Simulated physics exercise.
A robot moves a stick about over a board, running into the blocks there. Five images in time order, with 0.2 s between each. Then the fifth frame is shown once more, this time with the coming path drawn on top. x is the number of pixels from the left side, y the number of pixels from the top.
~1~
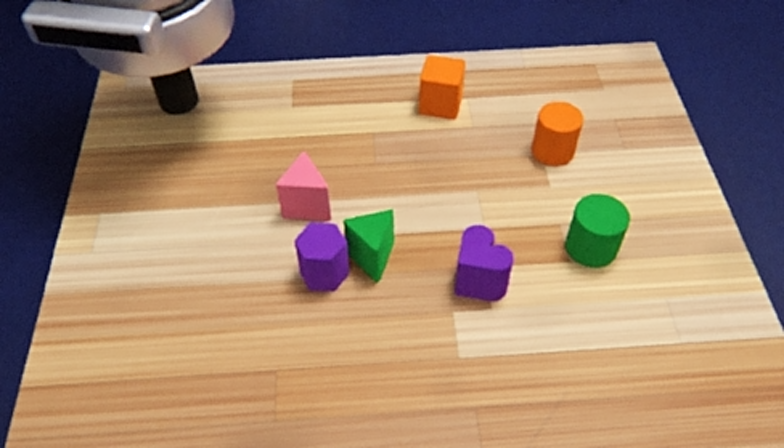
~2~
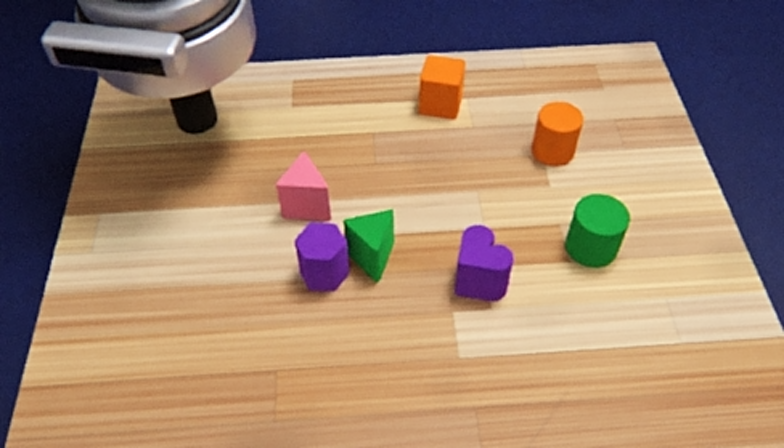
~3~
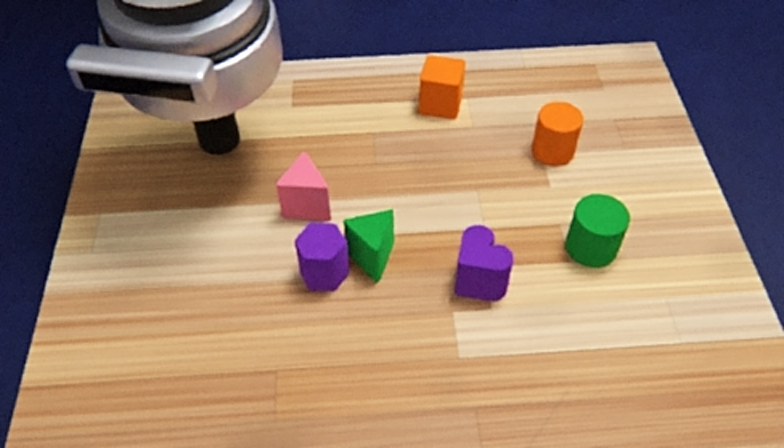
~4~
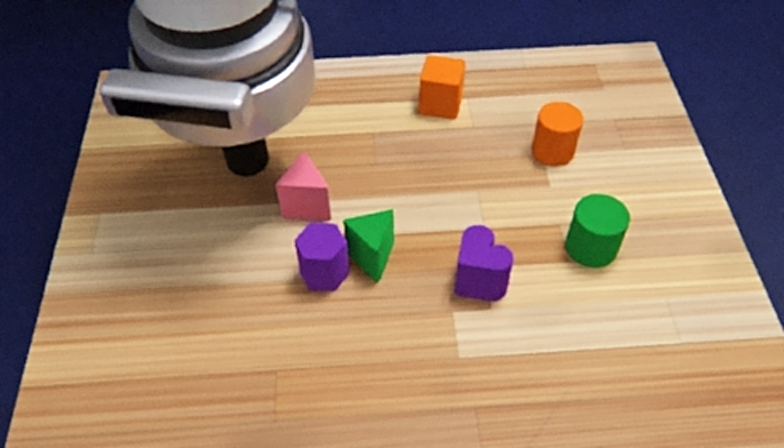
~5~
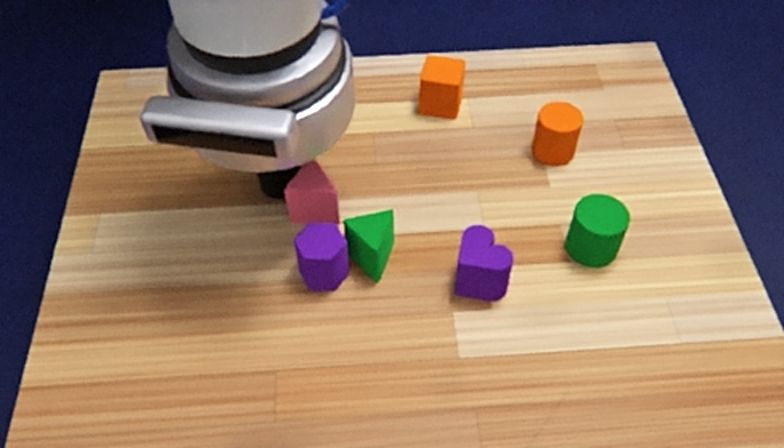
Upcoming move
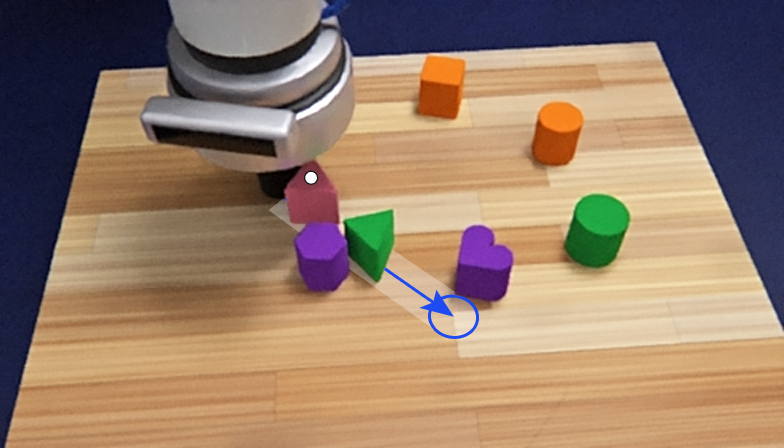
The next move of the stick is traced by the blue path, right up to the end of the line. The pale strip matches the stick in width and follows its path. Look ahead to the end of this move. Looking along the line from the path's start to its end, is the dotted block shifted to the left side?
It seems so.
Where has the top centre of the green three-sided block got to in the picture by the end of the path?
About (468, 322).
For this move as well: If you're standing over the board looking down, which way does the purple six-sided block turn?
It turns round clockwise.
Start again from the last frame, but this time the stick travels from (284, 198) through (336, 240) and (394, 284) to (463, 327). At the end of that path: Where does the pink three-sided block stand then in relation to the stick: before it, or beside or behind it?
As far as I can tell, the pink three-sided block has dropped away to the side or behind.
The drawn path runs from (284, 198) directly to (453, 316); the dot is on the pink three-sided block.
What follows on the original path. One third of the way, stick at (335, 220); pink three-sided block at (373, 206), turned 15° anticlockwise; green three-sided block at (379, 232).
Two thirds of the way, stick at (392, 260); pink three-sided block at (425, 221), turned 65° anticlockwise; purple six-sided block at (326, 248), turned 40° clockwise; green three-sided block at (418, 270), turned 15° anticlockwise.
At the end, stick at (455, 303); pink three-sided block at (431, 224), turned 80° anticlockwise; purple six-sided block at (326, 248), turned 40° clockwise; green three-sided block at (468, 322); purple heart block at (489, 248).
